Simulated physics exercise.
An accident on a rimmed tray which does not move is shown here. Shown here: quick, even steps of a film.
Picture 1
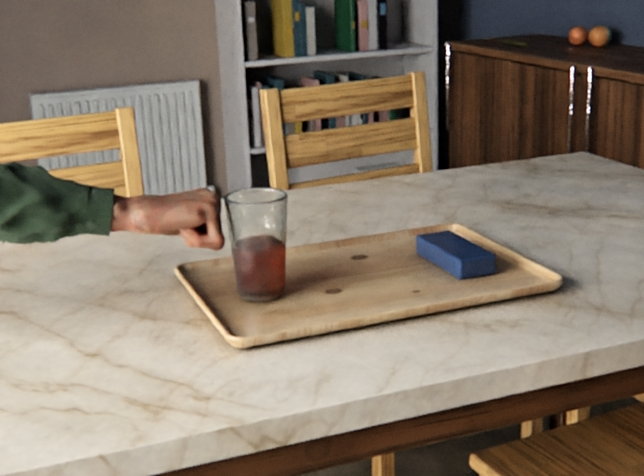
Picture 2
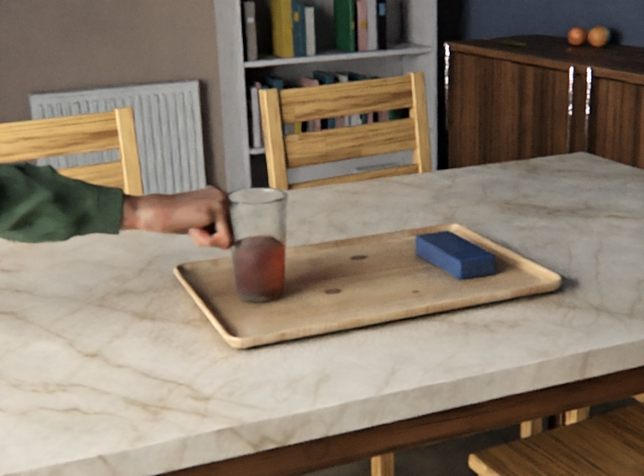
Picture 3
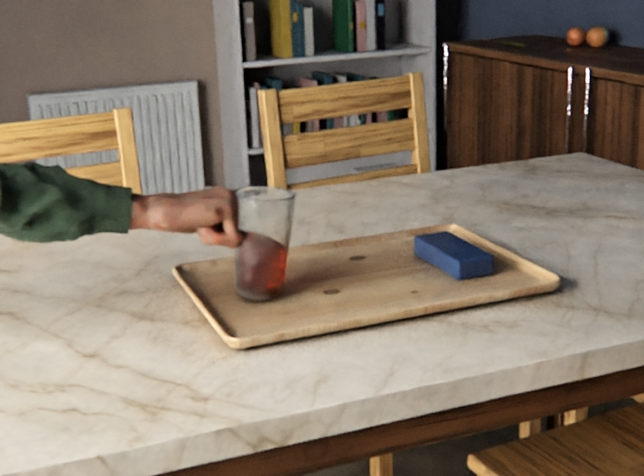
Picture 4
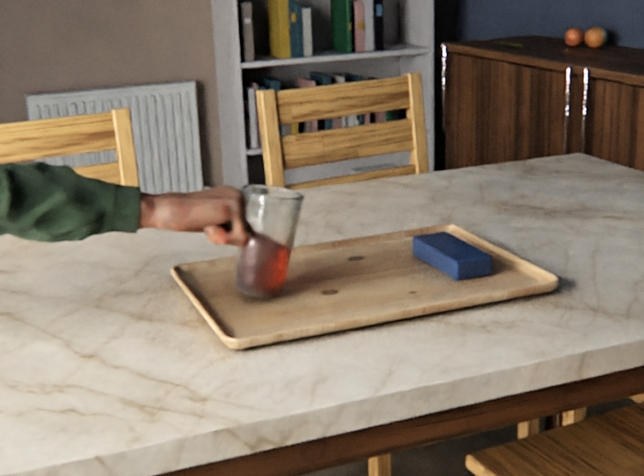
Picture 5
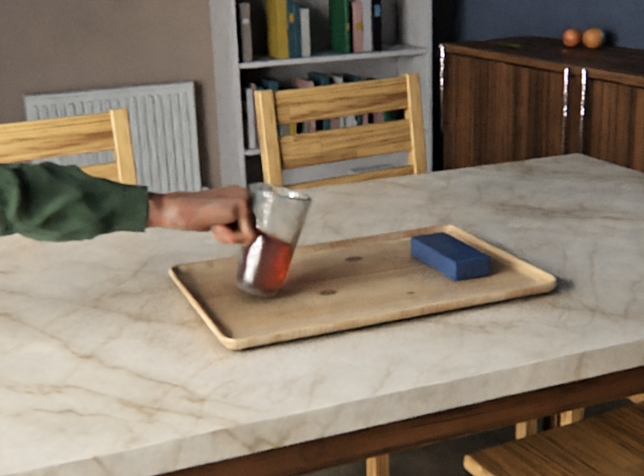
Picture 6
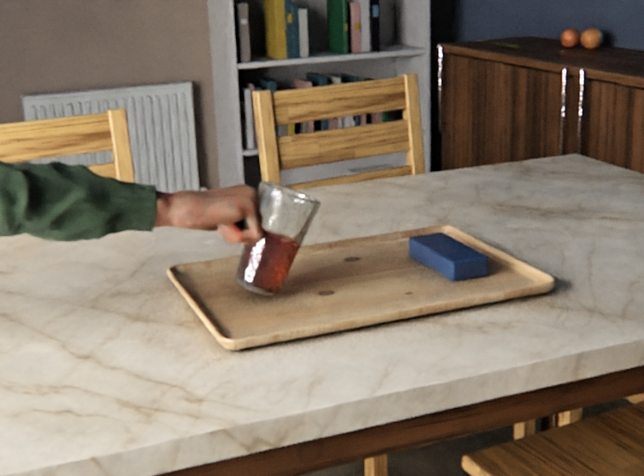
A dining room with a bookcase, a pale radiator and a dark wooden cabinet holding two orange fruits is seen from slightly above a marble-topped table. On the table, a clear glass of red liquid stands toward the left of a light wooden tray, with a blue block at the right. A green-sleeved arm reaches in from the left and its hand pushes the glass, tilting it steadily rightward, while the view shifts very slightly.
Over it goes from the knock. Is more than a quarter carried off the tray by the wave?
No.
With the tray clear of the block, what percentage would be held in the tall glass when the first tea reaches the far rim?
About 50 %.
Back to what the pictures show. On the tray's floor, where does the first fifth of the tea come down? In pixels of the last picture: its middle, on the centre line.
It lands around (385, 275).
A moment on, the tall glass is falling and 100 per cent is in the glass, 0 on the tray and 0 above or beyond its rim.
Next, the tall glass lies on its side and 71 per cent is in the glass, 16 on the tray and 12 above or beyond its rim.
Then the tall glass lies on its side and 37 per cent is in the glass, 42 on the tray and 21 above or beyond its rim.
Later the tall glass lies on its side and 21 per cent is in the glass, 72 on the tray and 7 above or beyond its rim.
At rest 93 per cent is held by tray and glass, 7 is off the tray.
